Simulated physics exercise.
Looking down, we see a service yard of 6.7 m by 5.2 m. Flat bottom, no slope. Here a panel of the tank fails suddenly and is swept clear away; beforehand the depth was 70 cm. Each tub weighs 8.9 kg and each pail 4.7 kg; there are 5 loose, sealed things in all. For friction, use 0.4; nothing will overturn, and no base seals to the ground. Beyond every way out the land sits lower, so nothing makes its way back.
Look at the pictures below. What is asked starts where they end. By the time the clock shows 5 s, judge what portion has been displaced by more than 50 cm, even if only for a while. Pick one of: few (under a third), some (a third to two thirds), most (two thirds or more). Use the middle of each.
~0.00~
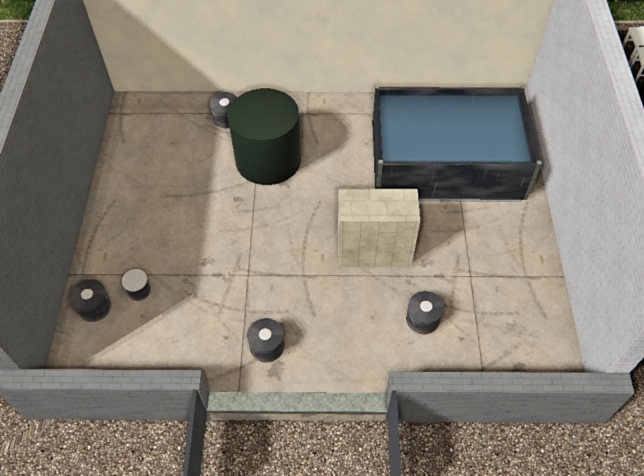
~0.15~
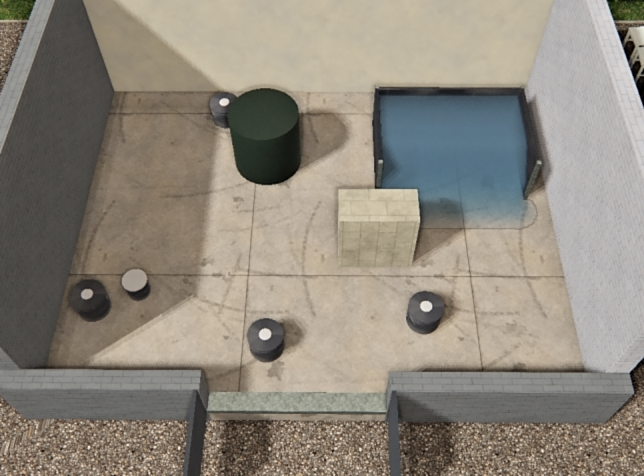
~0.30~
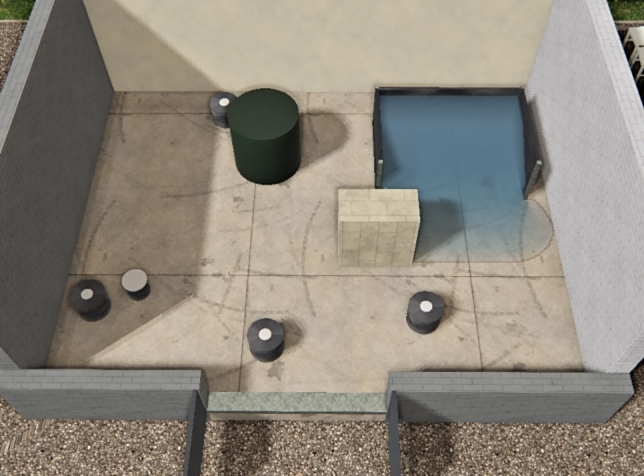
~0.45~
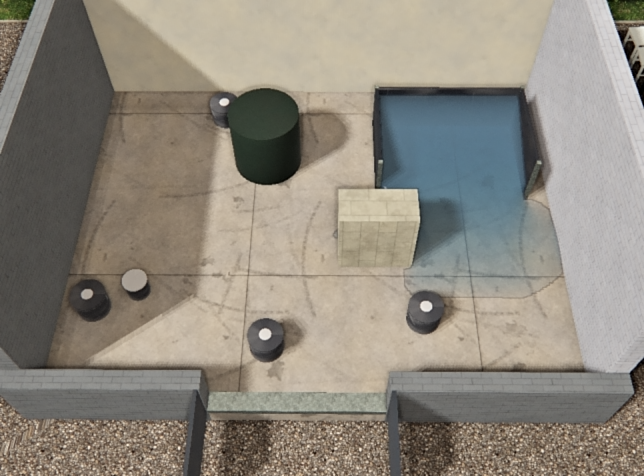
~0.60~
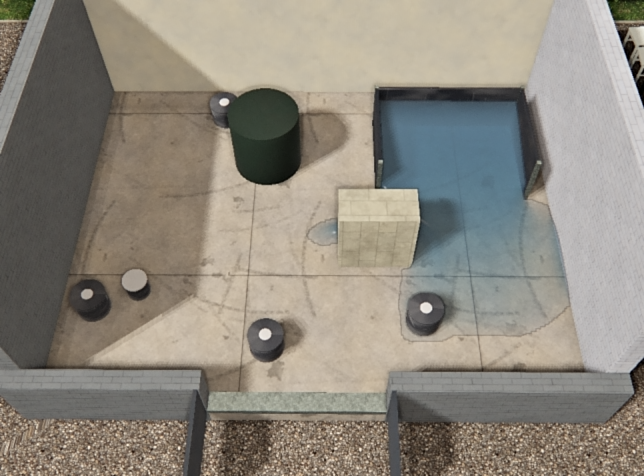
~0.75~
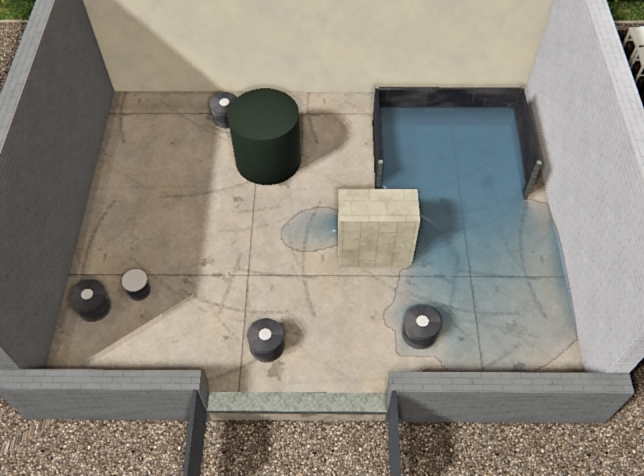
Some.
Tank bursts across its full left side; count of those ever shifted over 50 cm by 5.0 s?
That gives 4 of them.
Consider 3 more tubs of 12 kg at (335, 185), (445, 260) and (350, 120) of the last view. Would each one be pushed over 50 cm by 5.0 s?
Respectively: Doesn't reach it; tops it; doesn't reach it.
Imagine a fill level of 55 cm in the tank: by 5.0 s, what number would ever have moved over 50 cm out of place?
Under that setup the answer is 2.
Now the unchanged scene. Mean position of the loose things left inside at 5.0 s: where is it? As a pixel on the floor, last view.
Around (121, 252).
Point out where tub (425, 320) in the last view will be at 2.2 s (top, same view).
About pixel (272, 368).
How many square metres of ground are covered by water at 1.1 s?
At that time the wet patch spans about 12 m2.
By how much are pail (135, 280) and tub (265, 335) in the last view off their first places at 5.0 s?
Distances: 80 cm; 250 cm.
After 1.1 s 1 of 5 are over 50 cm from their spots; 0 afloat.
After 2.2 s 1 of 5 are over 50 cm from their spots; 0 afloat.
After 3.5 s 2 of 5 are over 50 cm from their spots; 0 afloat.
After 5.0 s 3 of 5 are over 50 cm from their spots, and 3 have been at some point; 4 afloat.
